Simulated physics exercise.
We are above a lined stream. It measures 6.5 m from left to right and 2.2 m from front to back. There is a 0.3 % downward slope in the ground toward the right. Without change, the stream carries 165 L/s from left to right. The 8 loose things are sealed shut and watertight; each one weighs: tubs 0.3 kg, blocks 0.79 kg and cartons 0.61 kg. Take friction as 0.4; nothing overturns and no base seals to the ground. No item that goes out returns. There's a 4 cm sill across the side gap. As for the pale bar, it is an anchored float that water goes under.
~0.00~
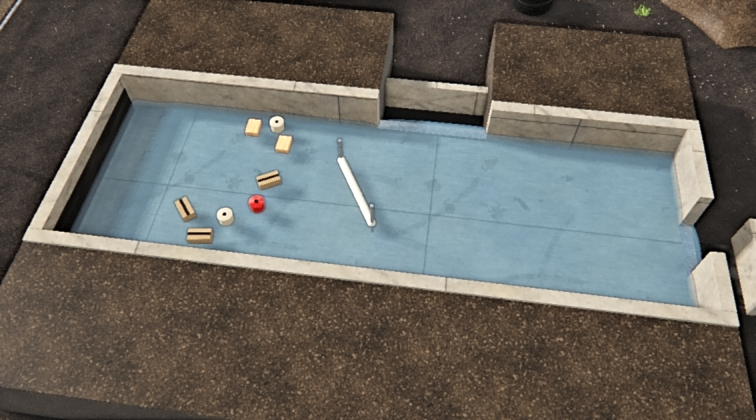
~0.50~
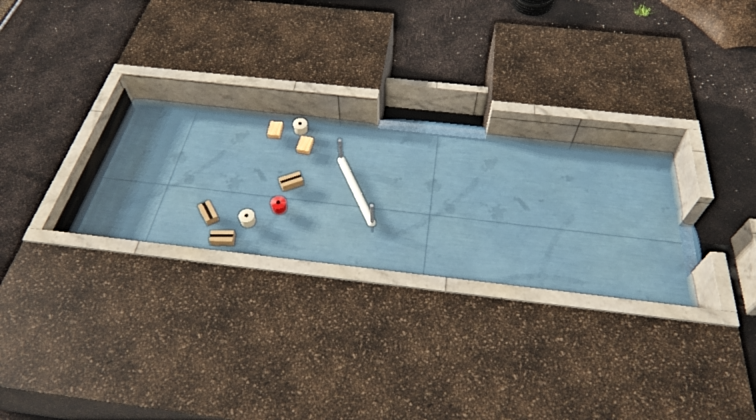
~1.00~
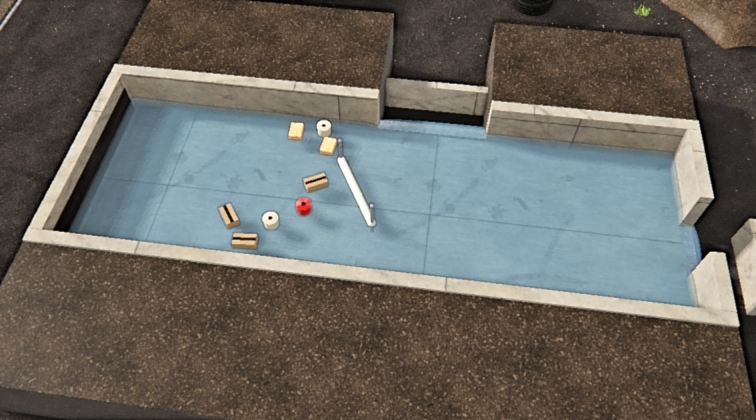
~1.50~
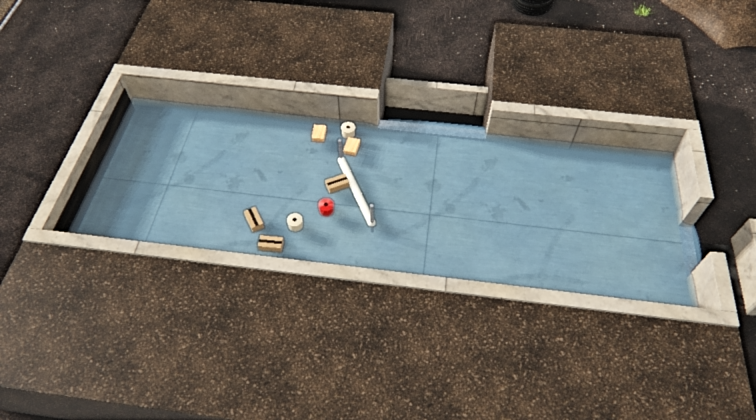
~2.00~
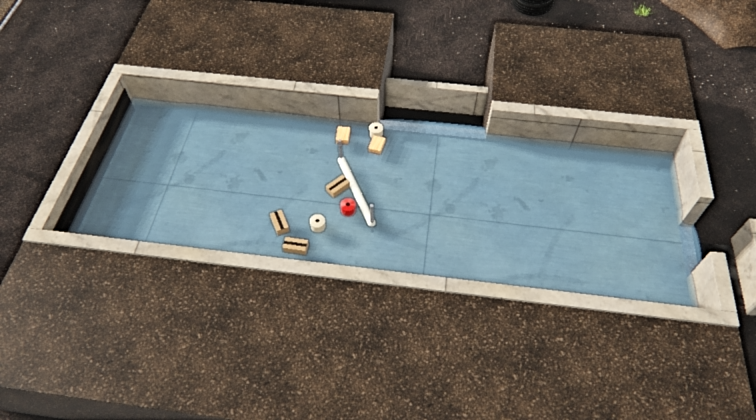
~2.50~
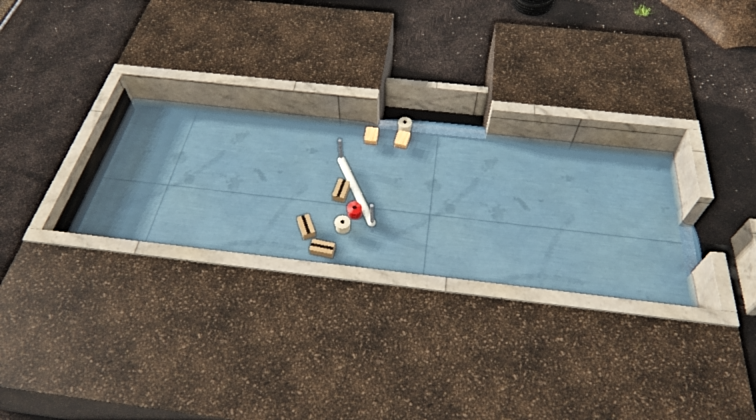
In the video, small tan blocks, white tubs and a red tub float rightward along a shallow blue channel; some pass above a slanted pale bar, while a striped block and then the red tub meet it and shift downward alongside.
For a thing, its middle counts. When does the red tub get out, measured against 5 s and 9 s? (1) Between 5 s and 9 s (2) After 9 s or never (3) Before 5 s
Answer: 2.
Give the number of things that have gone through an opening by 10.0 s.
Tally: 3.
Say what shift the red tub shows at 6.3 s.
Displacement near 150 cm.
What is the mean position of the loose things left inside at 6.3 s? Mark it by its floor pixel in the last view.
Near (433, 246).
After 3.5 s the red tub is near (359, 217), 1.1 m from its start, afloat; 3 of 8 are out; 5 afloat.
After 6.3 s the red tub is near (407, 234), 1.7 m from its start, afloat; 3 of 8 are out; 5 afloat.
After 10.0 s the red tub is near (494, 231), 2.5 m from its start, afloat; 3 of 8 are out; 5 afloat.
After 14.0 s the red tub is near (581, 231), 3.4 m from its start, afloat; 4 of 8 are out; 4 afloat.
